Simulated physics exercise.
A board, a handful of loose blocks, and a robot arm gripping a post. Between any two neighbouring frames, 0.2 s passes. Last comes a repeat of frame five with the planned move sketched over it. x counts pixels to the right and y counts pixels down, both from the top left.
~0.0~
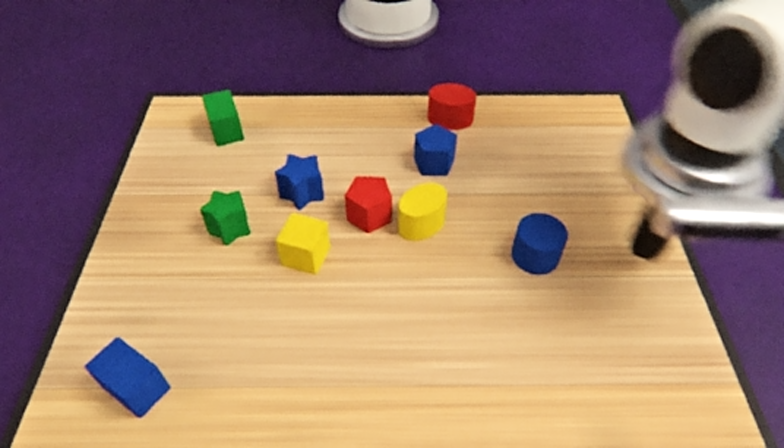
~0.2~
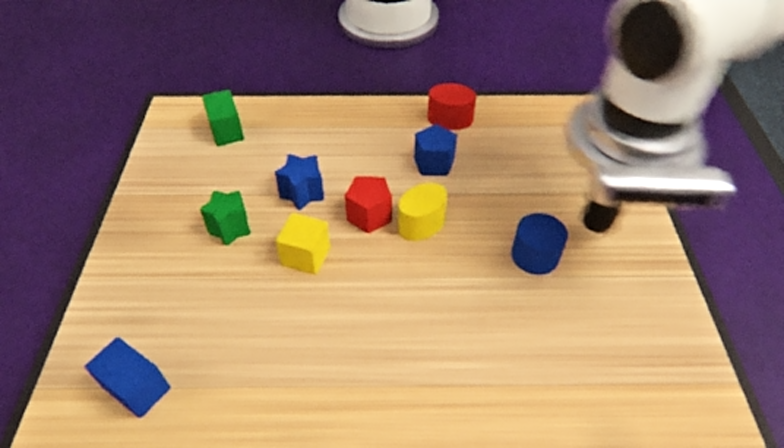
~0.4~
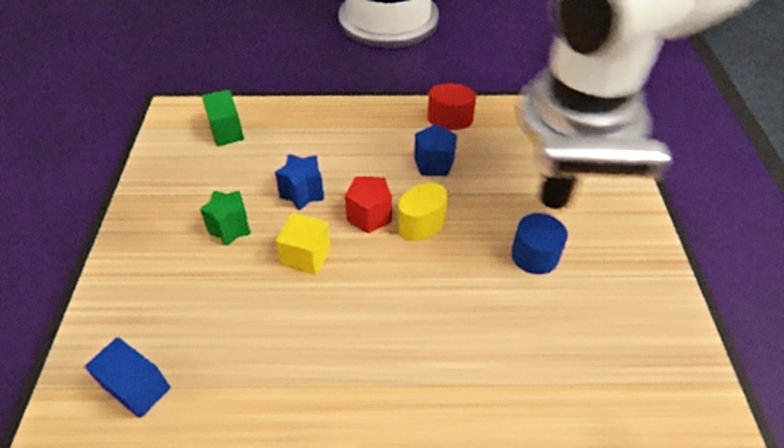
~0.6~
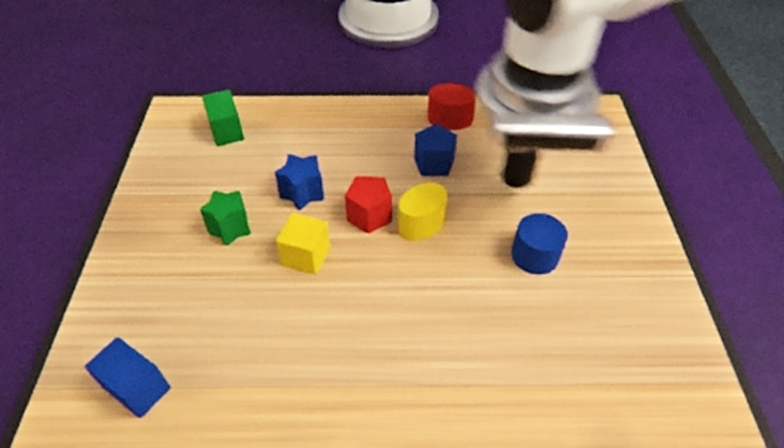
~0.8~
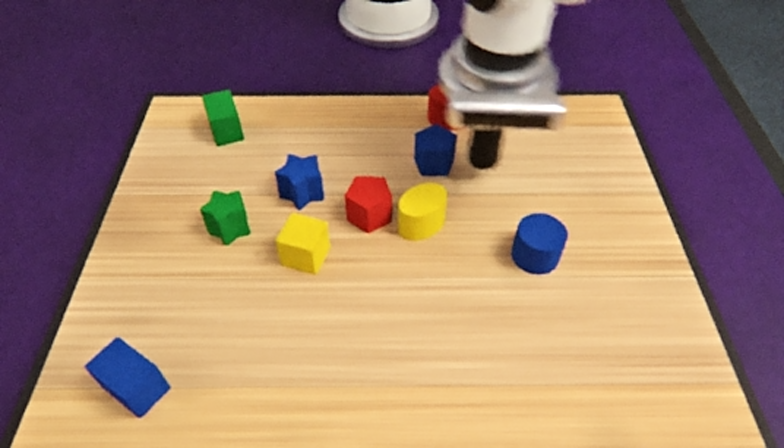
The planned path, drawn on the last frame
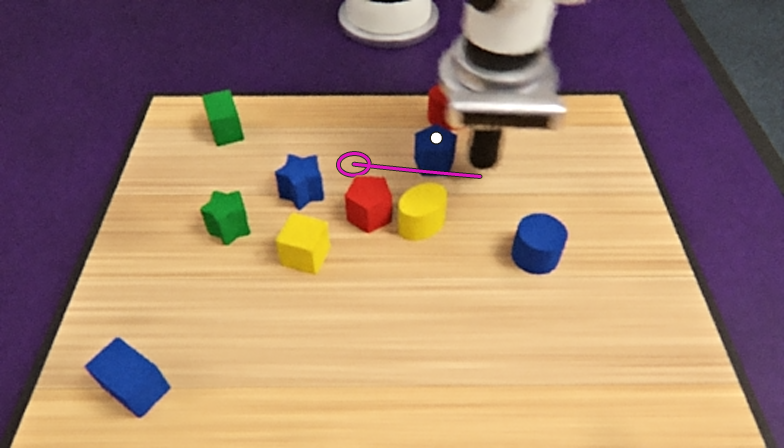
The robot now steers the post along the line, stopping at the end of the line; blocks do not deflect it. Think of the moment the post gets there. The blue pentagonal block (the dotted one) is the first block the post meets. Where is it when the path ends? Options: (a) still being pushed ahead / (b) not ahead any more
I choose b.
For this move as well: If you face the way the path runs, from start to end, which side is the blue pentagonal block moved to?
The right.
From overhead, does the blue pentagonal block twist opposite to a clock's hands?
No, it doesn't check out.
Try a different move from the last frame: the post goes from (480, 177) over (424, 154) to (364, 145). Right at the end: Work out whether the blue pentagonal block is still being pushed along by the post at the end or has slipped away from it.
Expect to find it ahead of the post.
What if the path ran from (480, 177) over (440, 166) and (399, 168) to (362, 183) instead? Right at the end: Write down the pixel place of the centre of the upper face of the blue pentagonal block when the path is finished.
I'd expect the centre of its top face to be at (374, 125).
Drawn move, from (480, 177) to (354, 164); the dot is on the blue pentagonal block.
What follows on the original path. One third of the way, post (438, 156); blue pentagonal block (413, 131), turned 30° clockwise.
Two thirds of the way, post (395, 152); blue pentagonal block (388, 121), turned 65° clockwise.
At the end, post (353, 148); blue star still; blue pentagonal block (385, 119), turned 80° clockwise.
